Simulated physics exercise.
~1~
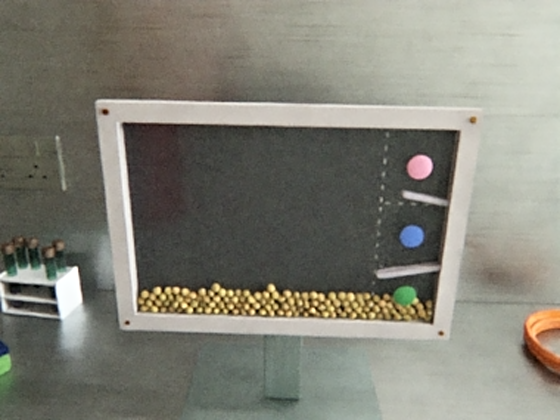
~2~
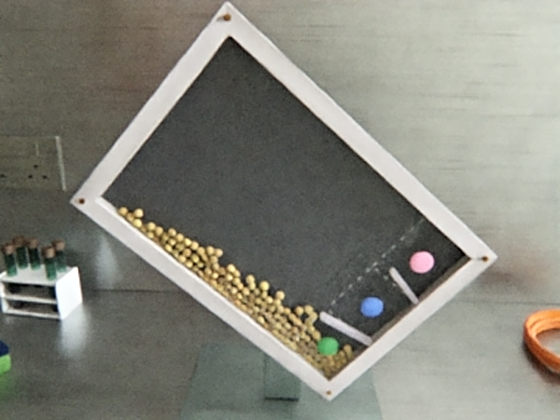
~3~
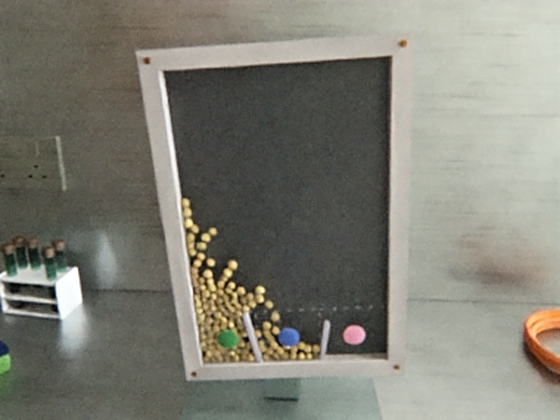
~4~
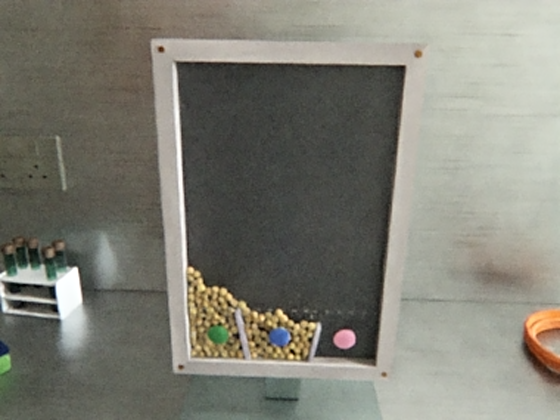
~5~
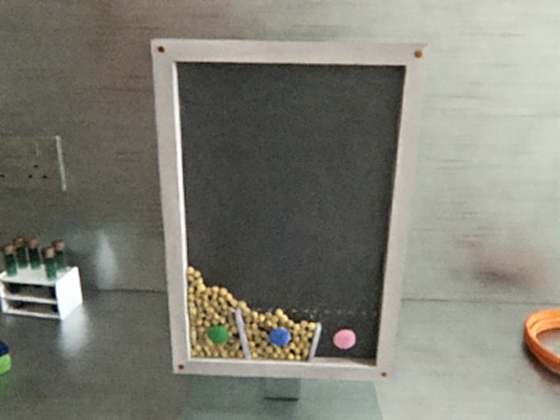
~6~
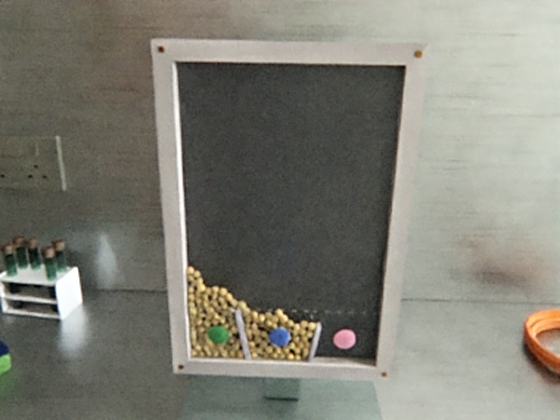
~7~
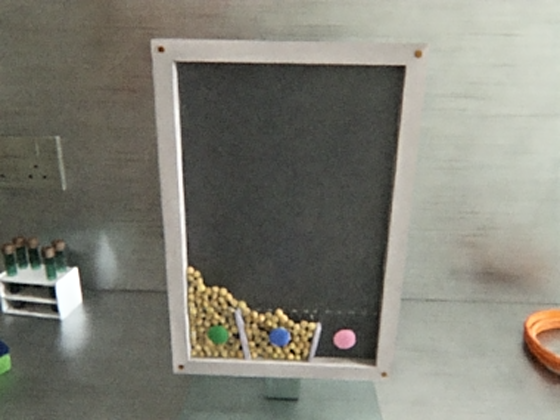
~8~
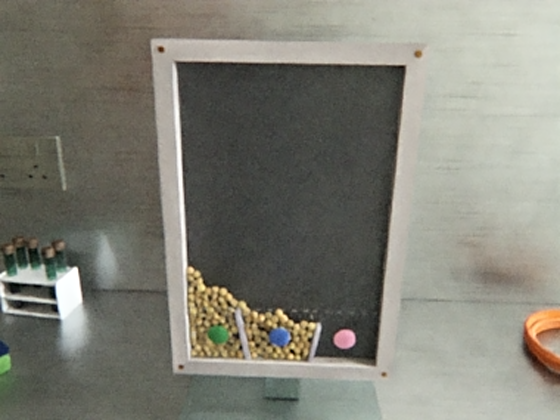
A white-framed box with a clear front and dark back stands lengthwise on a counter, a layer of pale golden beads along its bottom and three stickers, pink, blue and green, down its right side. It turns clockwise, and the beads slope down toward the green sticker in the lowest corner. As it swings on to stand upright, the stickered pockets come to the bottom and beads tumble from a steep heap at the left over the slanted dividers. The box stops after a quarter turn and stays still. Beads fill the green and blue pockets, piled highest at the left, while the pink pocket remains empty.
